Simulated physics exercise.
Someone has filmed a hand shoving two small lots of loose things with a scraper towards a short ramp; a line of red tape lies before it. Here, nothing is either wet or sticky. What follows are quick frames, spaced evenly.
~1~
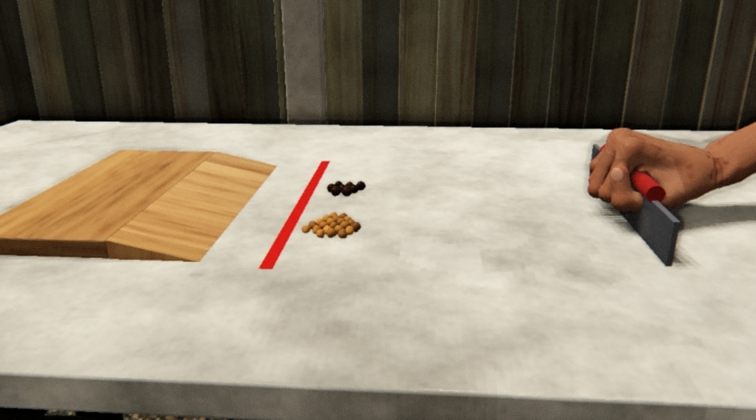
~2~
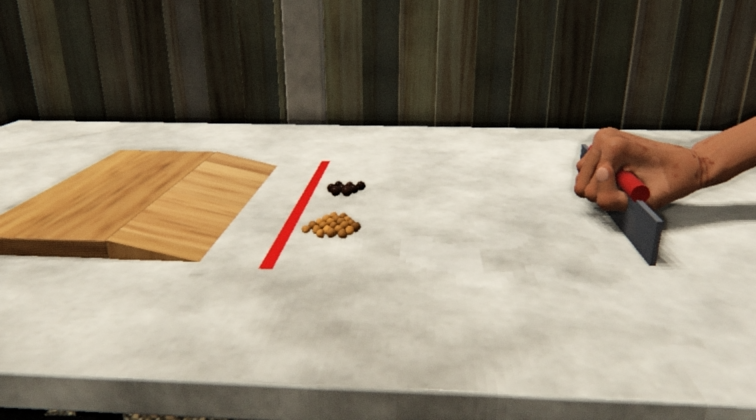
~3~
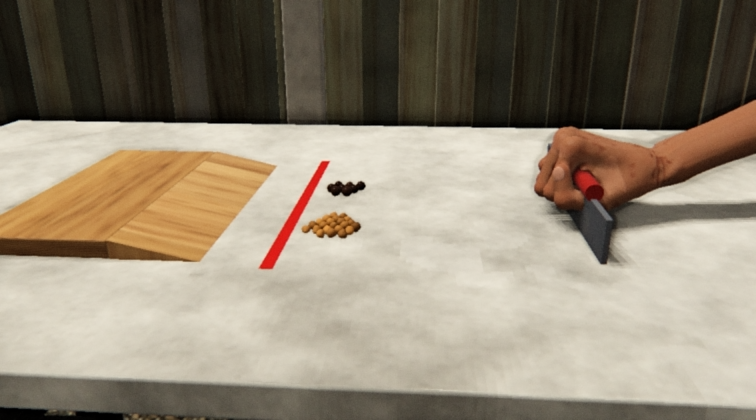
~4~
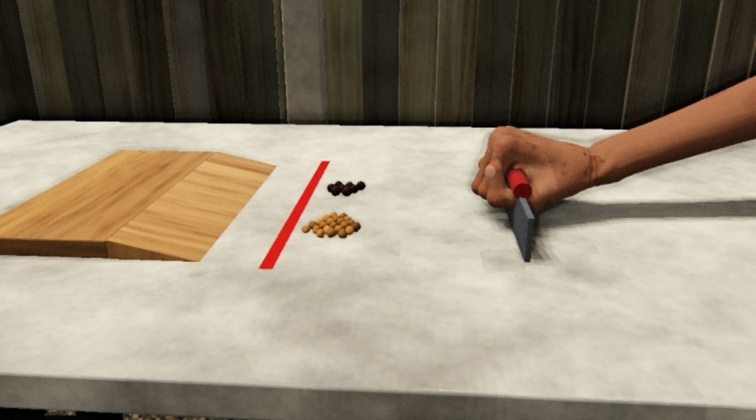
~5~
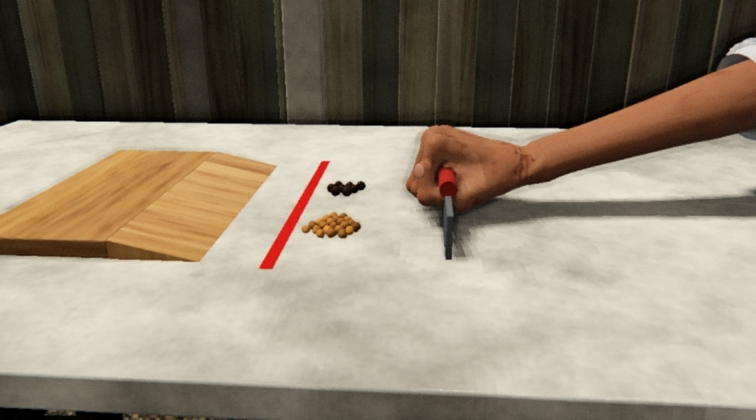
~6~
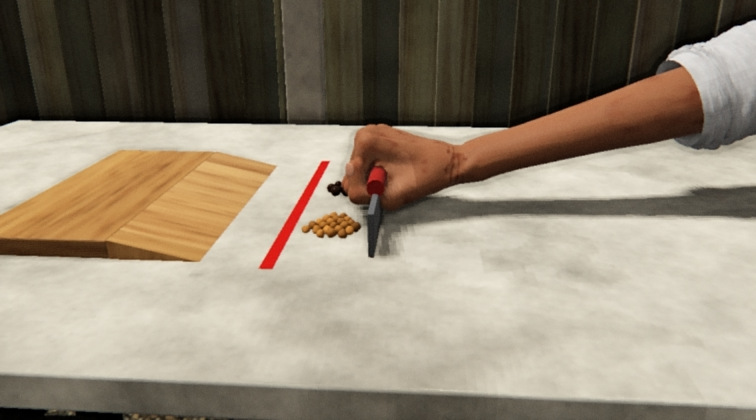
A hand slides a scraper left across the counter to two small piles of balls.
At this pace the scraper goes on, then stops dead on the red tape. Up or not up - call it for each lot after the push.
Near batch: Up; far batch: Up.
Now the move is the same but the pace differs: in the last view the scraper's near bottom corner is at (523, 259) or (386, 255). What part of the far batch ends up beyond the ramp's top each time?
Lab note: Share near 0 per cent at the first pace and 100 per cent at the second.
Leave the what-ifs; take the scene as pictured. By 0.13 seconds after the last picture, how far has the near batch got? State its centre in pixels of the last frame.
Around (181, 212).
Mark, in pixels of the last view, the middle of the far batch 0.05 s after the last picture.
Its middle is roughly at (310, 187) in the last frame.
Then, 0.05 s on from there, scraper still moving, near (325, 169); near batch the whole lot short of the ramp; far batch the whole lot short of the ramp.
Then, 0.13 s on from there, scraper stopped at the red tape; near batch a little past the top, the bulk on the ramp, a little short of the ramp; far batch the whole lot on the ramp.
Then, 0.41 s on from there, scraper stopped at the red tape; near batch the whole lot past the top; far batch the whole lot past the top.
In the end, scraper stopped at the red tape; near batch the whole lot past the top; far batch the whole lot past the top.
